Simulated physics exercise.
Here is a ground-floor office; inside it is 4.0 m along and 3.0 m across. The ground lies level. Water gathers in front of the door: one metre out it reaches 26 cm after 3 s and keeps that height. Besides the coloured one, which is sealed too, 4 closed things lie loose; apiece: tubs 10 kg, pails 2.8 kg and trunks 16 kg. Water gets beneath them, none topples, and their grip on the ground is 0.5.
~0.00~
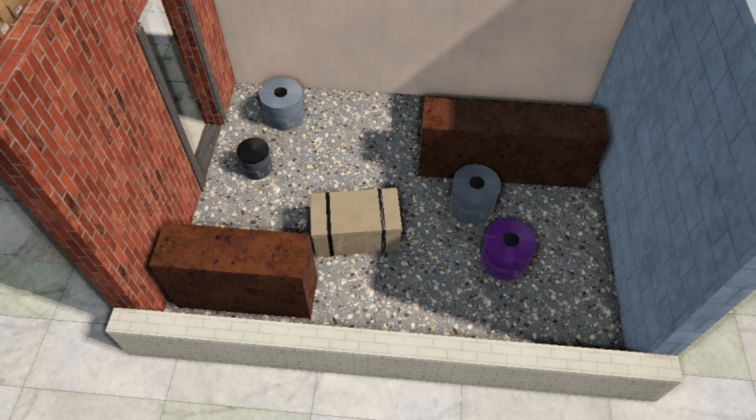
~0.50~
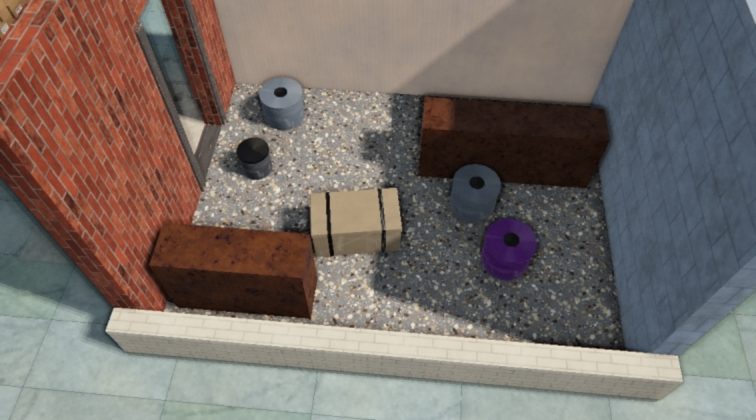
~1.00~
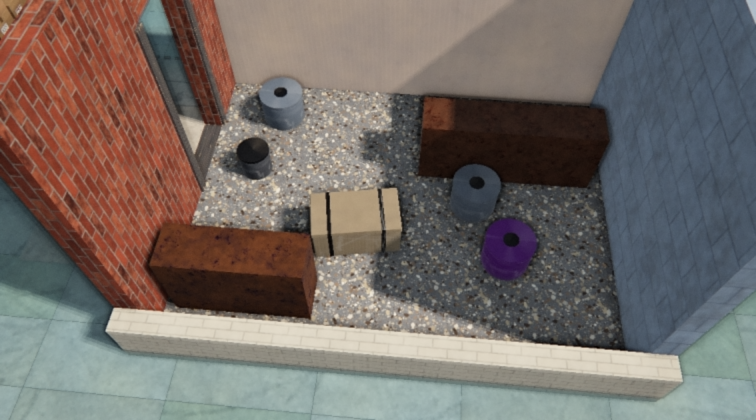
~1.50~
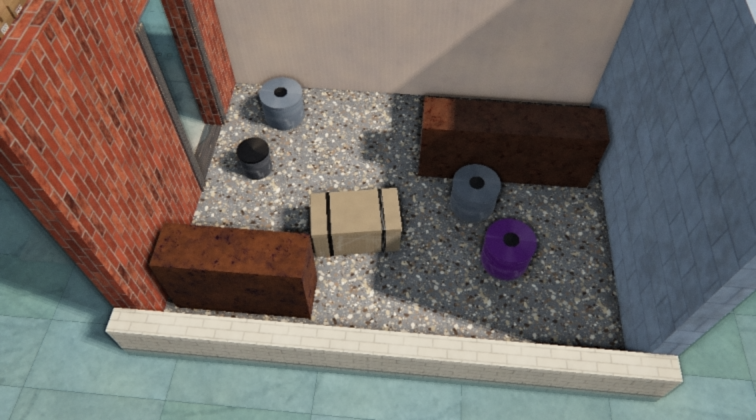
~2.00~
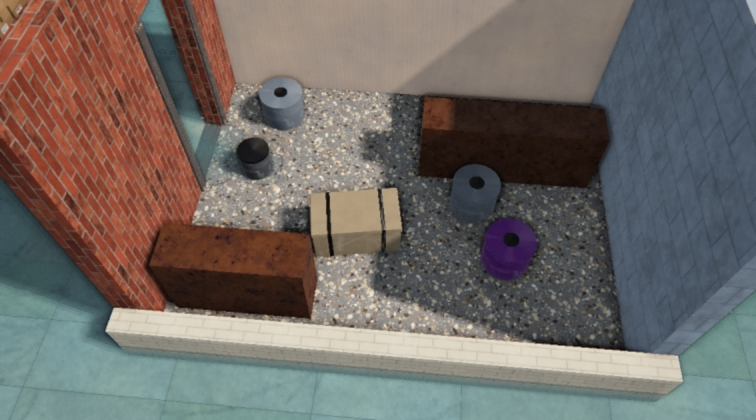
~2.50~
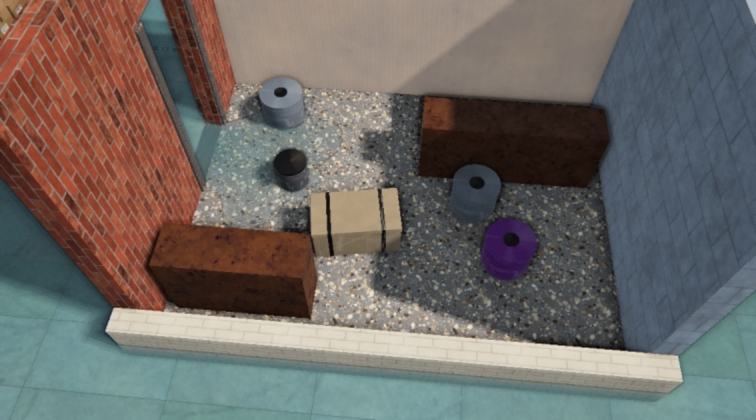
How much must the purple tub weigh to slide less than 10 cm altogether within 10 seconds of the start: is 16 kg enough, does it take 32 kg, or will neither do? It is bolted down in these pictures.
Verdict: Only the larger load is enough.
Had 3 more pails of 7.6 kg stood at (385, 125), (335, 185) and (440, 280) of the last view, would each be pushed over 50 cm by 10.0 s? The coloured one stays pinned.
In that order: More, past it, past it.
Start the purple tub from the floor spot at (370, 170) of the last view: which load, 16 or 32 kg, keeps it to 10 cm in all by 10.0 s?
It takes the larger.
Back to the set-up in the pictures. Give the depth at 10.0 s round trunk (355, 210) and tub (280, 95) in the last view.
Roughly 10 and 18 cm.
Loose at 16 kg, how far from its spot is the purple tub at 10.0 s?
Roughly 80 cm.
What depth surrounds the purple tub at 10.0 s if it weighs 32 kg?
About 13 cm.
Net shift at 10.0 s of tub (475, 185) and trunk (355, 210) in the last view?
In that order: 80 cm, 80 cm.
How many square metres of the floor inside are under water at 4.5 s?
About 8.5 m2.
After 3.5 s the purple tub would be 0 cm from its start with 16 kg and 0 cm from its start with 32 kg; 0 cm of water round it then.
After 4.5 s the purple tub would be 0 cm from its start with 16 kg and 0 cm from its start with 32 kg; 4 cm of water round it then.
After 7.0 s the purple tub would be 2 cm from its start with 16 kg and 0 cm from its start with 32 kg; 6 cm of water round it then.
After 10.0 s the purple tub would be 77 cm from its start with 16 kg and 0 cm from its start with 32 kg; 13 cm of water round it then.
